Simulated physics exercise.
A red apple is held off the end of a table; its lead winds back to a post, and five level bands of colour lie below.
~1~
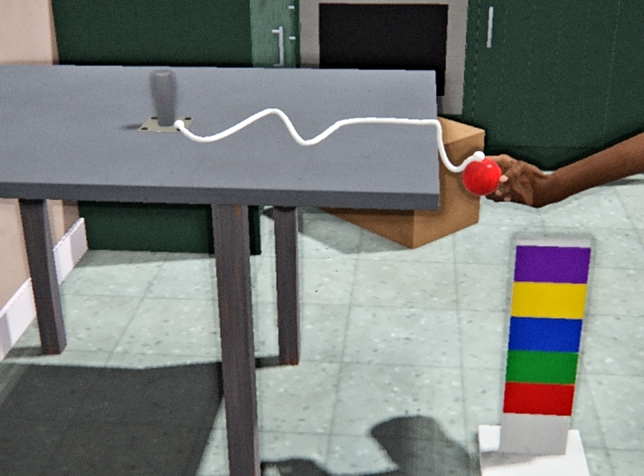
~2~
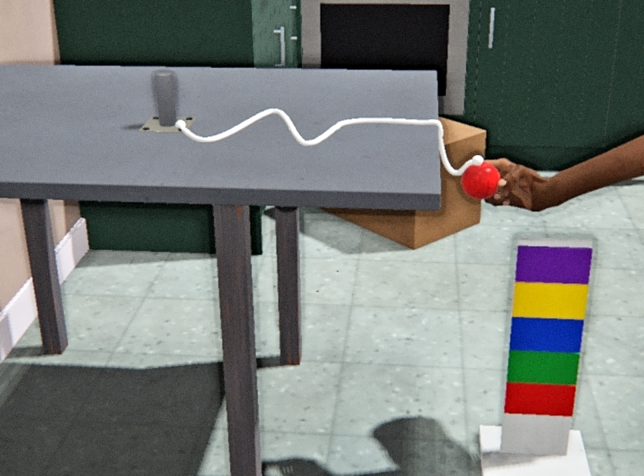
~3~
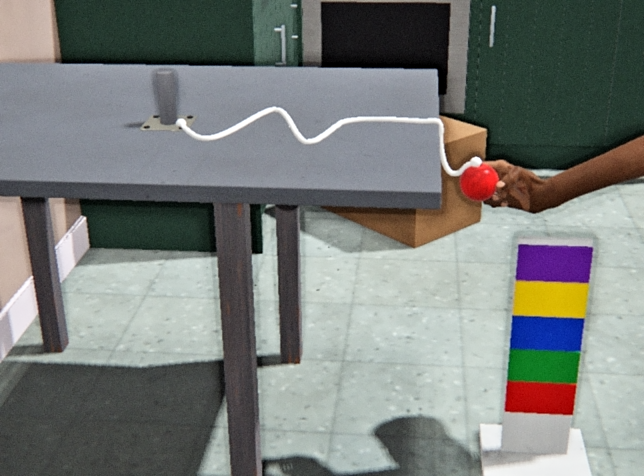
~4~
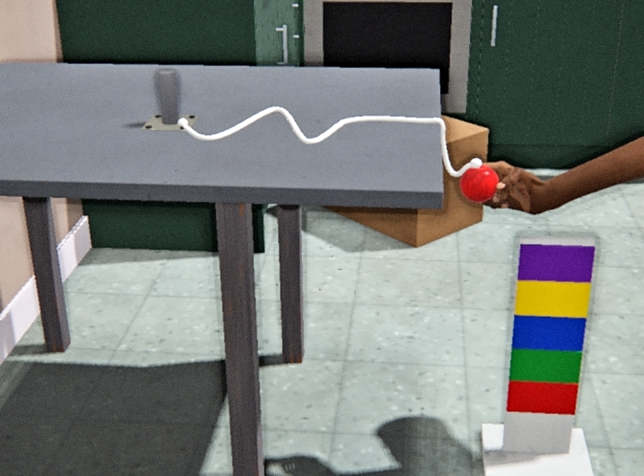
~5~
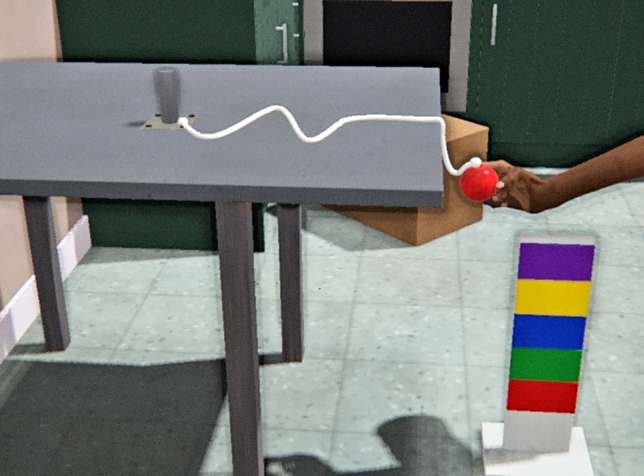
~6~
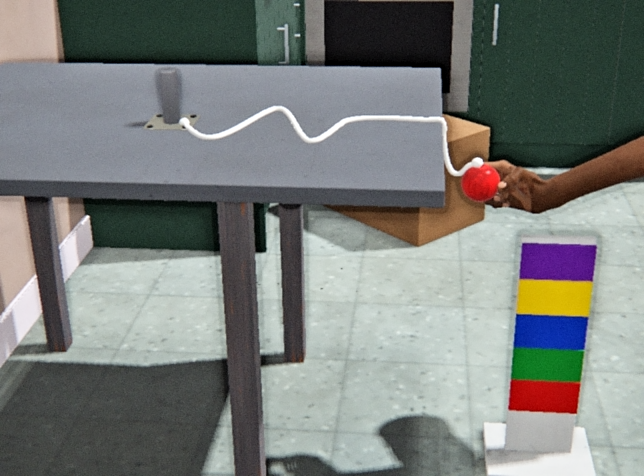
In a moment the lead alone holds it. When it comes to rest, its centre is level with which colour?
The red one.
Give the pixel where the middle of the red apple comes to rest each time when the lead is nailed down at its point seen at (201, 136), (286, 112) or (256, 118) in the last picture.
Approximately (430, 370), (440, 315) and (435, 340) respectively.
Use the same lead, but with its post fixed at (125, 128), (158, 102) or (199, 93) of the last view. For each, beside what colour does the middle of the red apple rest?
Answer, in order: Green, green, red.
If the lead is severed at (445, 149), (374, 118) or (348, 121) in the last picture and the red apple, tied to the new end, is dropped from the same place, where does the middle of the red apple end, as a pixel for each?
I'd expect it near (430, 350) on the first try, near (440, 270) on the second and near (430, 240) on the third.
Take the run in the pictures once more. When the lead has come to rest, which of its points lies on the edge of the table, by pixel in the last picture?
You'll find it close to (300, 133).
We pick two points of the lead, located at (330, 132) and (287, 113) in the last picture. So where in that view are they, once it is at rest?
(439, 191), then (378, 125).
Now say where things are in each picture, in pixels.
Red apple (482, 177); purple (552, 266); yellow (549, 301); blue (545, 336); green (542, 369); red (539, 400), in the first picture.
Red apple (481, 180); lead through (197, 139) (257, 118) (293, 129) (334, 129) (415, 123), in the second picture.
Red apple (479, 182), in the third picture.
Red apple (479, 183); lead through (200, 137) (259, 116) (295, 127) (336, 127) (418, 121), in the fourth picture.
Red apple (479, 182), in the fifth picture.
Red apple (480, 182); lead through (201, 137) (260, 115) (297, 127) (338, 126) (419, 120), in the sixth picture.
Soon after, apple near (418, 380); level with red.
Then, apple near (441, 394); level with red.
At rest, apple near (428, 393); level with red. Its middle rests at the red band.
